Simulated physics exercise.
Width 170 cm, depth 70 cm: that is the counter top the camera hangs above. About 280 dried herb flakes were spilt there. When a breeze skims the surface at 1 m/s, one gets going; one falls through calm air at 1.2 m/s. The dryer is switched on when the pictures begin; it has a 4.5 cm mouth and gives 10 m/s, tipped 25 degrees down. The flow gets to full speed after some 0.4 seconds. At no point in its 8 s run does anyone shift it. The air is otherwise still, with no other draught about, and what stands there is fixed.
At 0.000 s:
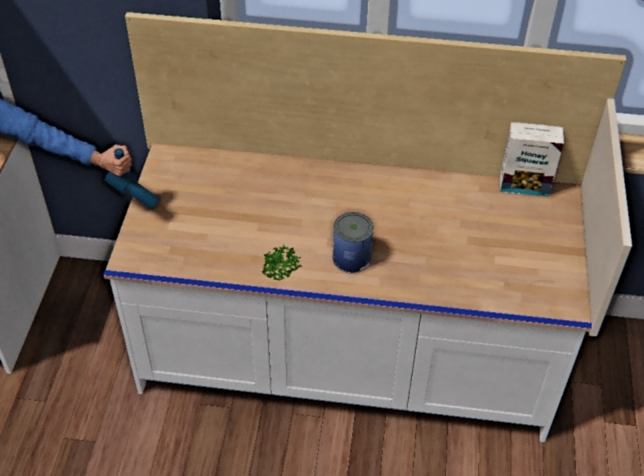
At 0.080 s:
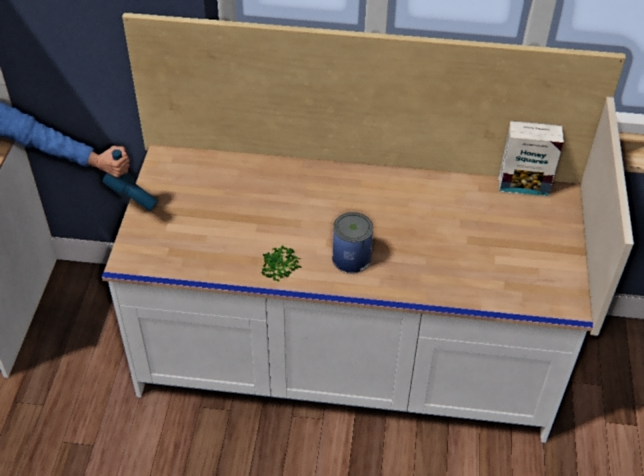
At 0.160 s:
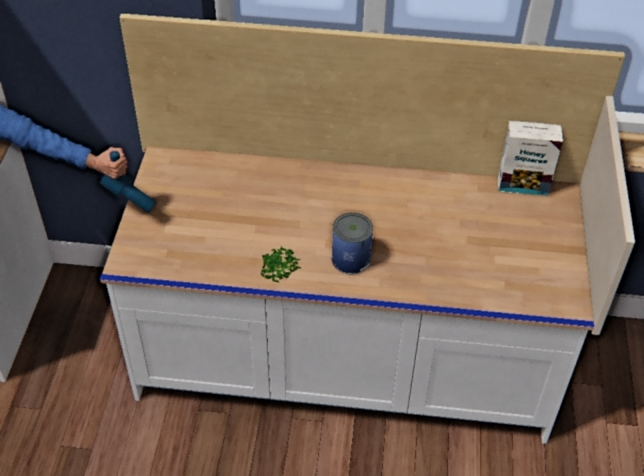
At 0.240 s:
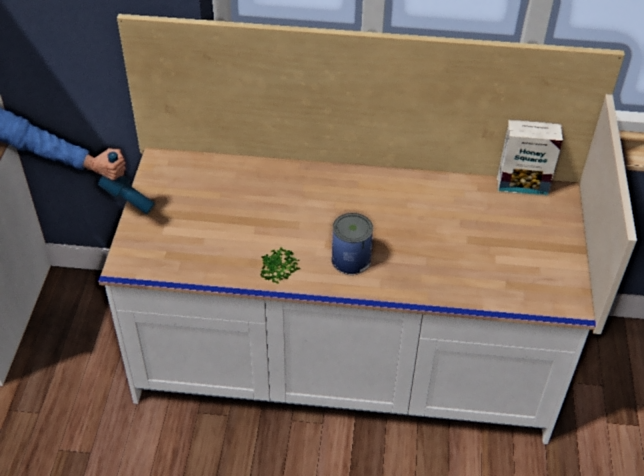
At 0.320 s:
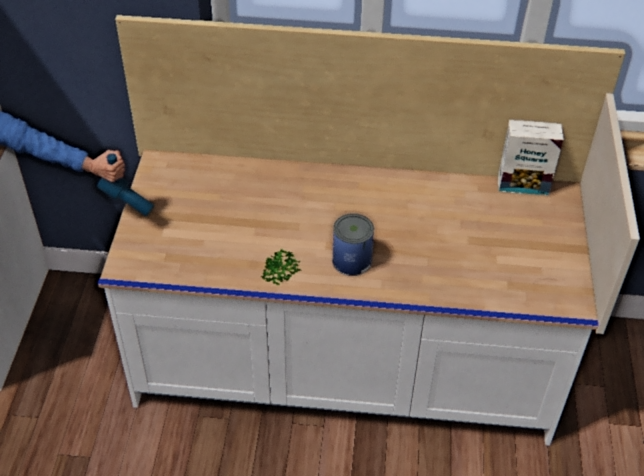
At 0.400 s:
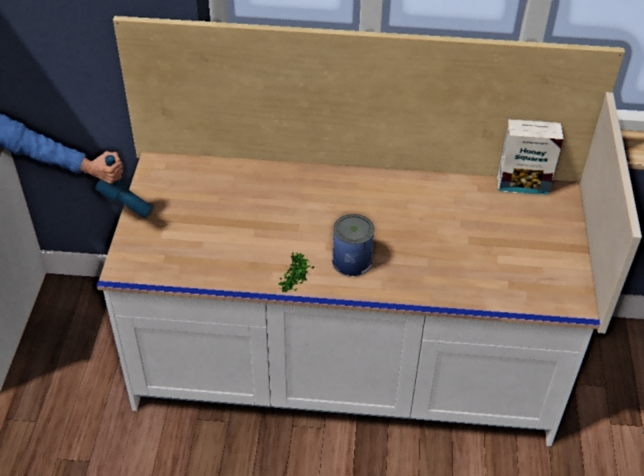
A small pile of green flakes lay still on a wooden counter while a hand at the left pointed a dark dryer toward it, then most of the flakes shifted slightly right and toward the blue edge.
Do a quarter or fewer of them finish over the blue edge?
No, more than a quarter do.
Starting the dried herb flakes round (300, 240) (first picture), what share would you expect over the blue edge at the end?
20 per cent.
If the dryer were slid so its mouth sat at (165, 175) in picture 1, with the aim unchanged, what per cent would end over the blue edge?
Some 100 %.
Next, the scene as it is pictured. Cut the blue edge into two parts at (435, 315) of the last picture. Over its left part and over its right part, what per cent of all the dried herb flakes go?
I'd guess near 50 percent left and close to 30 percent right.
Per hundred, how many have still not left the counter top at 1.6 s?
I'd put it near 20 per cent.
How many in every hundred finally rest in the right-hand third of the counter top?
I'd estimate around 15 per cent.
After 1.6 s, 19 % are on the move or not yet settled, 81 % are over the blue edge; the middle of those still in play is near (473, 299).
After 2.6 s, 17 % are on the move or not yet settled, 83 % are over the blue edge; the middle of those still in play is near (542, 305).
After 4.4 s, 15 % are on the move or not yet settled, 84 % are over the blue edge; the middle of those still in play is near (568, 309).
After 8.0 s, at the end, 85 % are over the blue edge.
